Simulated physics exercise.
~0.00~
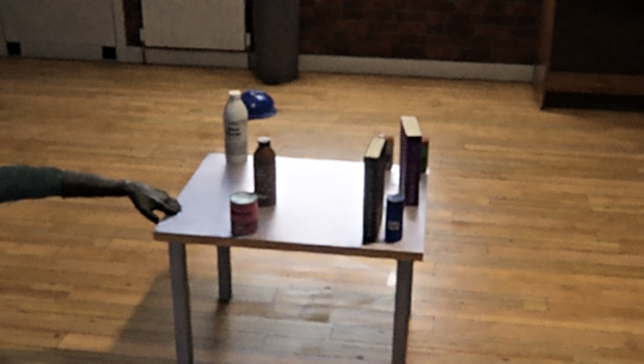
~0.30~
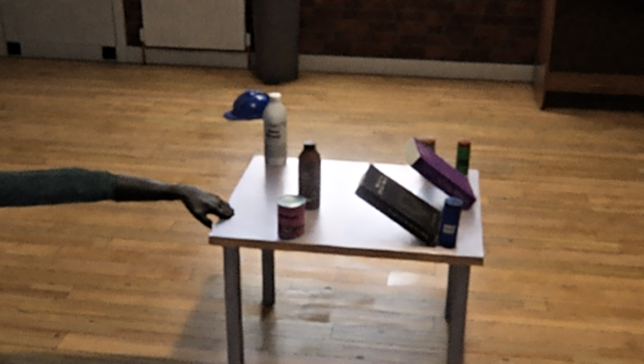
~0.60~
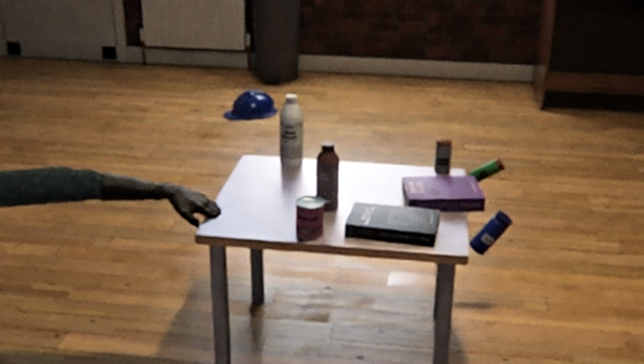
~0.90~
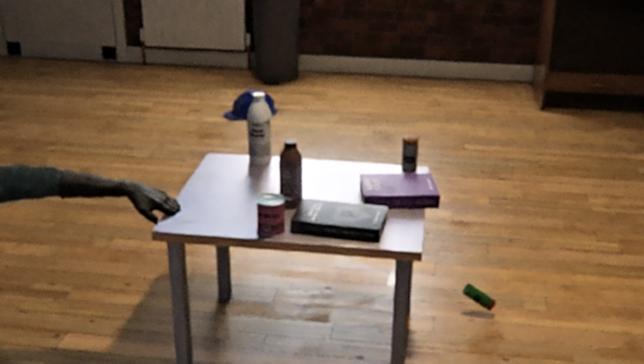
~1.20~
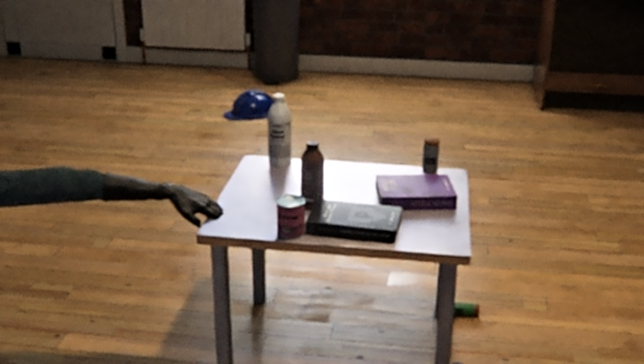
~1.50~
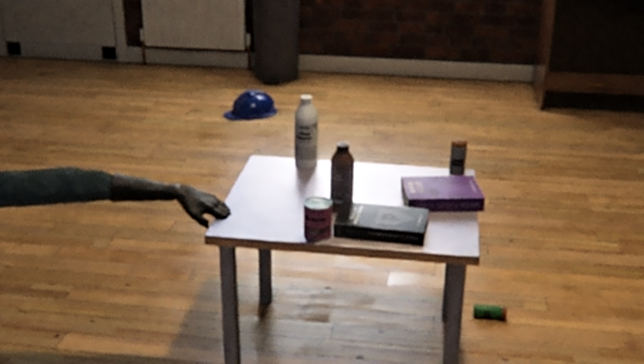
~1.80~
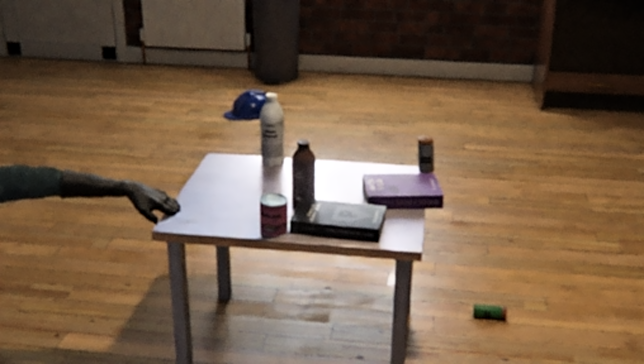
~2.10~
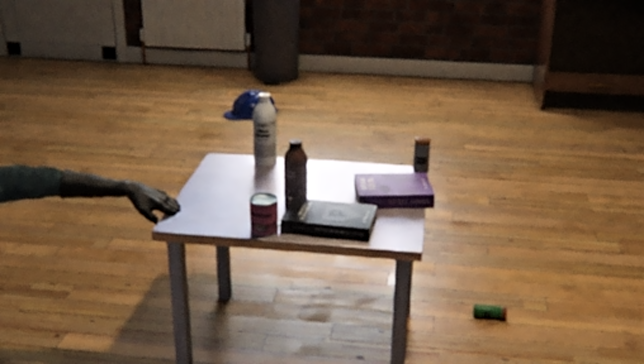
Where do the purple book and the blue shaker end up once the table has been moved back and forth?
The purple book stays on the table, lying flat, while the blue shaker goes over the right edge and off the table.
